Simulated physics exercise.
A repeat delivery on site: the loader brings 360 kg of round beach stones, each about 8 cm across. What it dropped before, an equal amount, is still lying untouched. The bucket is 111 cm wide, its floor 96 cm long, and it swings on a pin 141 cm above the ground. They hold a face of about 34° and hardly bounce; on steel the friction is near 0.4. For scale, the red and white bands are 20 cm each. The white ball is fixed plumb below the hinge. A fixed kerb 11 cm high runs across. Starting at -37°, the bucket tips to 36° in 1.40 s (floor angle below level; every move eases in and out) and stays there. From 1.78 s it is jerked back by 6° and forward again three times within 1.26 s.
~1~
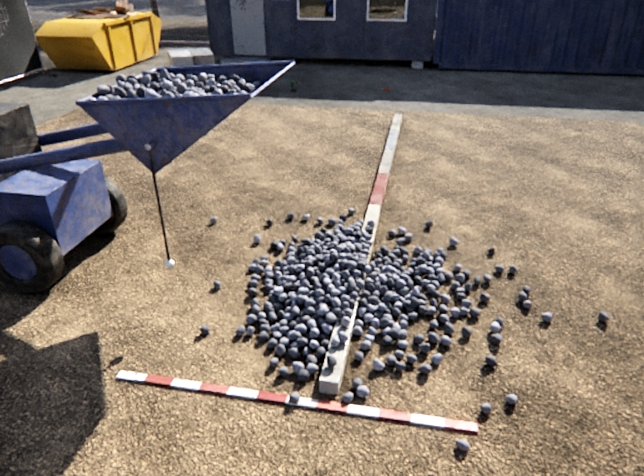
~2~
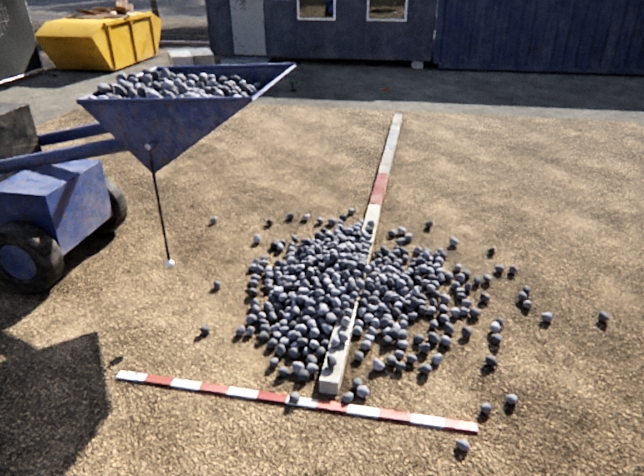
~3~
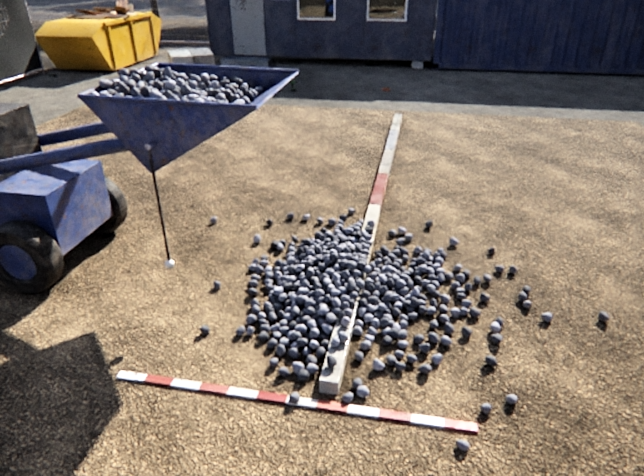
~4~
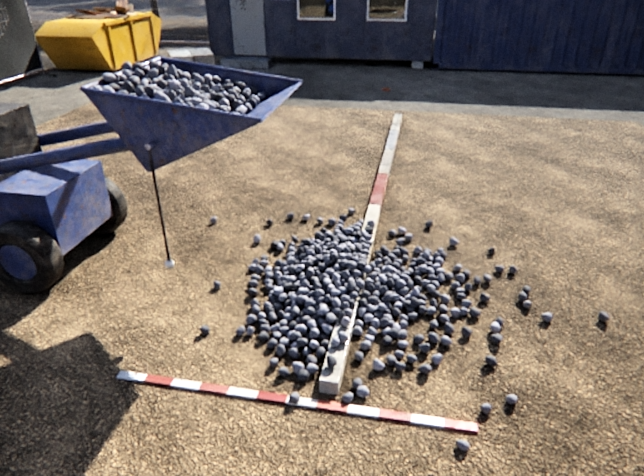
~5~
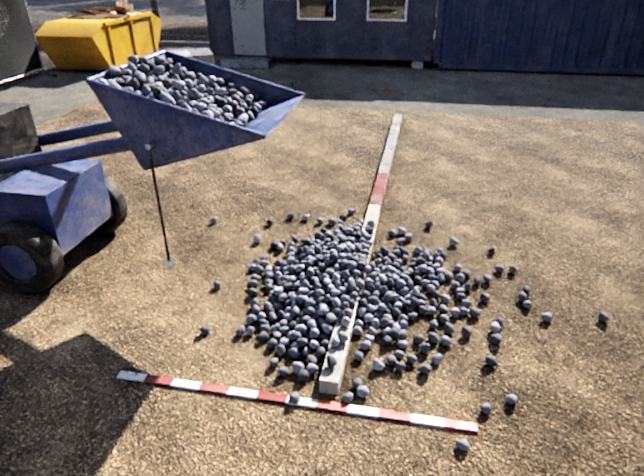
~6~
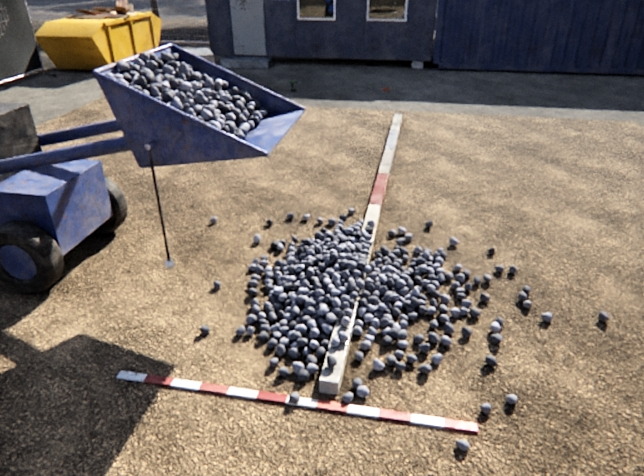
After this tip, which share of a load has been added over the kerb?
Close to 30 parts in a hundred.
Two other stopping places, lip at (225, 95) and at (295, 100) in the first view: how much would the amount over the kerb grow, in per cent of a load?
First some 10, then 70 per cent.
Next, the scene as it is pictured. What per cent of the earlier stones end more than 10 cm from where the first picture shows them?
About 15 per cent.
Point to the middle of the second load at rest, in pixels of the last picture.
Around (323, 273).
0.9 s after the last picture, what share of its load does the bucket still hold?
It holds some 50 per cent.
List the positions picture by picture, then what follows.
In the first picture, the bucket is at -37°, its lip at (251, 96); the top of the load is at (157, 78). The earlier load is highest near (346, 264), 22 cm above ground level, 69 % on this side of the kerb, 32 % over the kerb.
In the second picture, the bucket is at -36°, its lip at (253, 99); the top of the load is at (158, 78).
In the third picture, the bucket is at -31°, its lip at (257, 108); the top of the load is at (154, 74).
In the fourth picture, lip at (261, 121), floor tilted -25°, highest stones at (150, 69).
In the fifth picture, lip at (265, 137), floor tilted -18°, highest stones at (155, 64).
In the sixth picture, the bucket is at -9°, its lip at (267, 155); the top of the load is at (162, 59).
Then, 0.5 s after the last picture the floor is at 25°; in per cent of one load, 100 in the bucket, 69 on this side of the kerb, 32 over the kerb; the foremost stones are at (527, 288).
Then, 0.9 s after the last picture the floor is at 36°; in per cent of one load, 50 in the bucket, 119 on this side of the kerb, 32 over the kerb; the foremost stones are at (527, 288).
Then, 2.9 s after the last picture the floor is at 36°; in per cent of one load, 0 in the bucket, 138 on this side of the kerb, 62 over the kerb; the foremost stones are at (535, 296).
Then, 5.5 s after the last picture the floor is at 36°; in per cent of one load, 0 in the bucket, 138 on this side of the kerb, 62 over the kerb; the foremost stones are at (535, 296). Net gain over the kerb, 30.
